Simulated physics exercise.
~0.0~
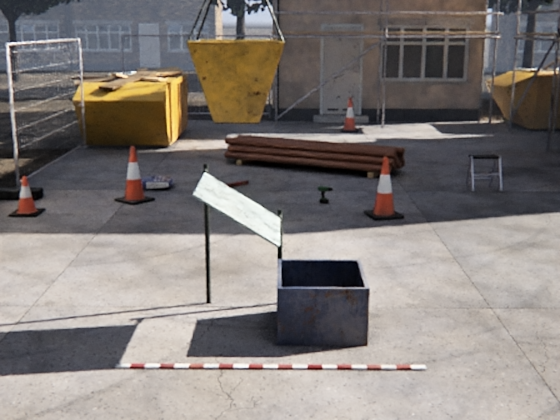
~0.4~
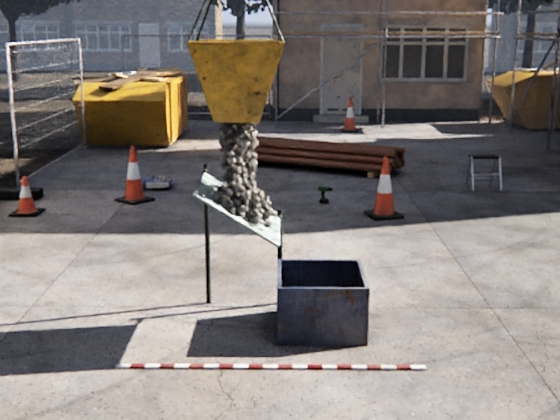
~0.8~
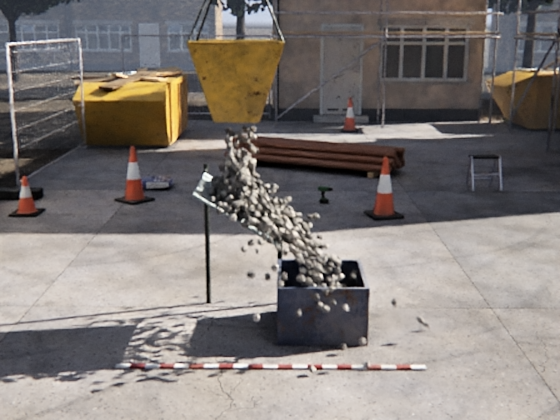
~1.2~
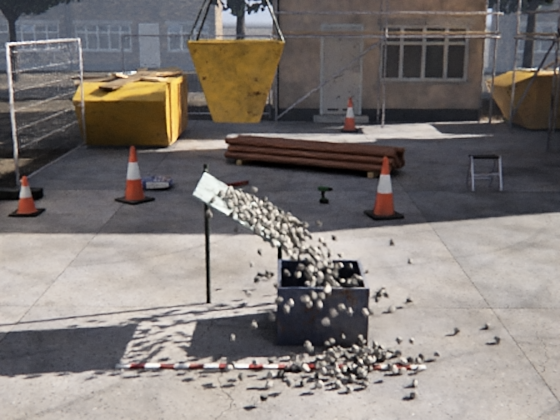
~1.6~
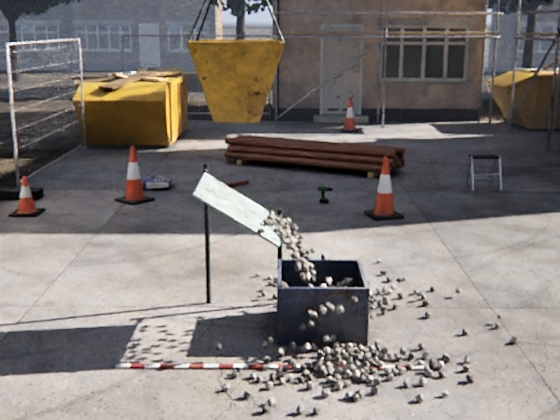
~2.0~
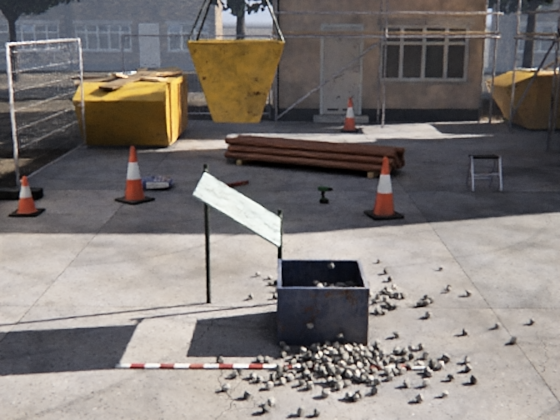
Paved building yard, grey stones dropping from a yellow hopper, sliding down a sloped plate, landing in a bin and scattering around it.
